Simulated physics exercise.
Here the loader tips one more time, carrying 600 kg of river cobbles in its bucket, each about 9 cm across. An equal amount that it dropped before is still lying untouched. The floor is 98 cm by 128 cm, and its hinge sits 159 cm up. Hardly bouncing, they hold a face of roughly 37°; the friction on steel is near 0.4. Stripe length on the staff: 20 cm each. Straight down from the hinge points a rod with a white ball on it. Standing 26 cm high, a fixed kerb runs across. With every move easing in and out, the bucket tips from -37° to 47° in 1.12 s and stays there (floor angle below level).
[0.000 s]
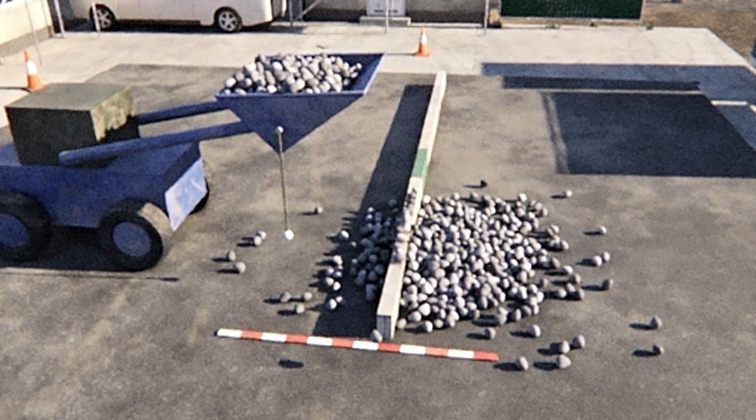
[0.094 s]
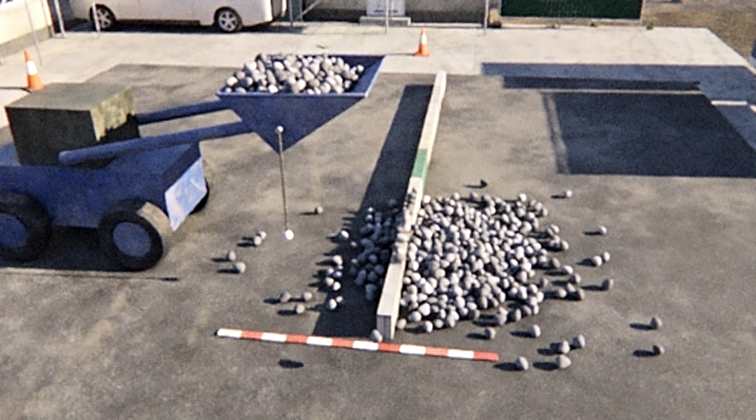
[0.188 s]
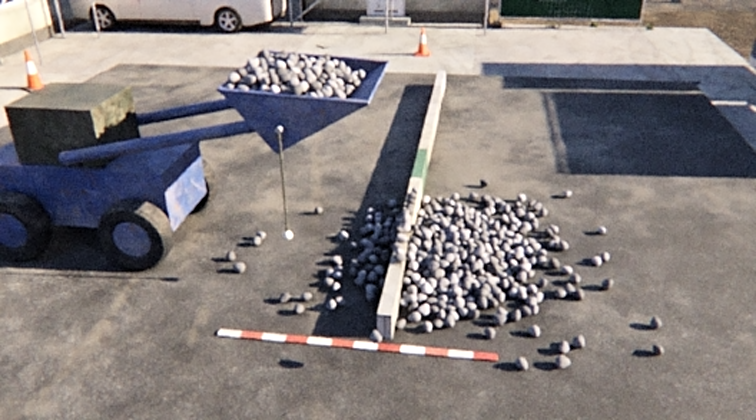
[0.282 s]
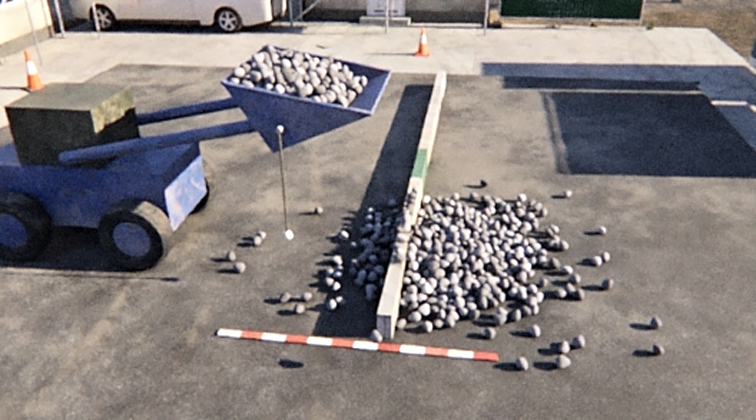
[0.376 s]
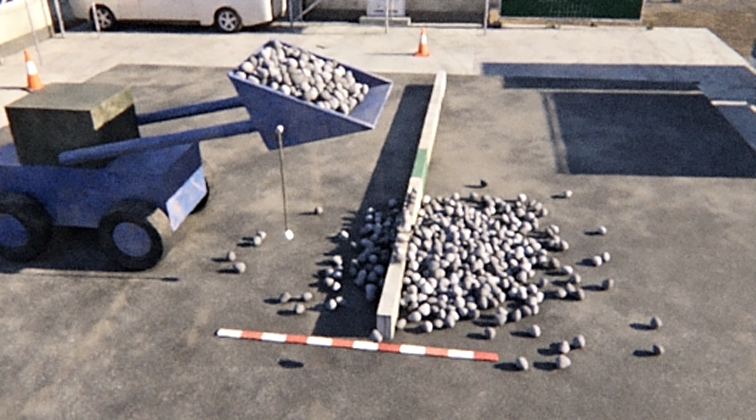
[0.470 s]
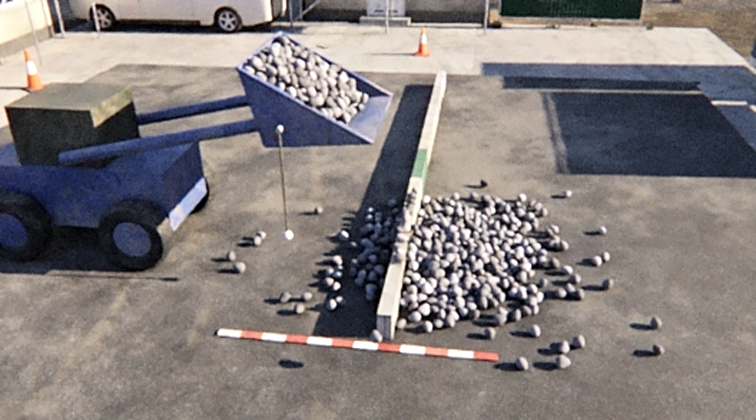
A blue loader holding a raised bucket of grey cobbles gradually tilts it forward to the right, the stones shifting inside.
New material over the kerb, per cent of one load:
26 per cent.
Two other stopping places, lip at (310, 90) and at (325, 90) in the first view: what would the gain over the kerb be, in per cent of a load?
Around 0 percent, then around 0 percent.
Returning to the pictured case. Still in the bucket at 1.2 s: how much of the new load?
40 %.
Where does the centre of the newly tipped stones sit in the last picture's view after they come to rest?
Their centre rests close to (381, 242).
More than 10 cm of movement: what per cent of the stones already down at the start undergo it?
Near 10 per cent, I reckon.
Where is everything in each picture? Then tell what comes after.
In the first frame, lip at (364, 93), floor tilted -37°, highest stones at (290, 62). The earlier load is highest near (400, 244), 31 cm above ground level, 15 % on this side of the kerb, 87 % over the kerb.
In the second frame, lip at (365, 96), floor tilted -35°, highest stones at (291, 62); the stones move at 0.2 m/s on average.
In the third frame, lip at (368, 103), floor tilted -31°, highest stones at (282, 58); the stones move at 0.3 m/s on average.
In the fourth frame, the bucket is at -24°, its lip at (371, 114); the top of the load is at (280, 56); the stones move at 0.4 m/s on average.
In the fifth frame, the bucket is at -15°, its lip at (373, 128); the top of the load is at (275, 52); the stones move at 0.5 m/s on average.
In the sixth frame, the bucket is at -5°, its lip at (373, 143); the top of the load is at (280, 47); the stones move at 0.5 m/s on average.
After 0.8 s the floor is at 34°; in per cent of one load, 99 in the bucket, 16 on this side of the kerb, 87 over the kerb; the foremost stones are at (606, 269).
After 1.2 s the floor is at 47°; in per cent of one load, 40 in the bucket, 75 on this side of the kerb, 87 over the kerb; the foremost stones are at (606, 269).
After 1.6 s the floor is at 47°; in per cent of one load, 2 in the bucket, 99 on this side of the kerb, 102 over the kerb; the foremost stones are at (606, 269).
After 4.4 s the floor is at 47°; in per cent of one load, 0 in the bucket, 90 on this side of the kerb, 113 over the kerb; the foremost stones are at (606, 269). Net gain over the kerb, 26.
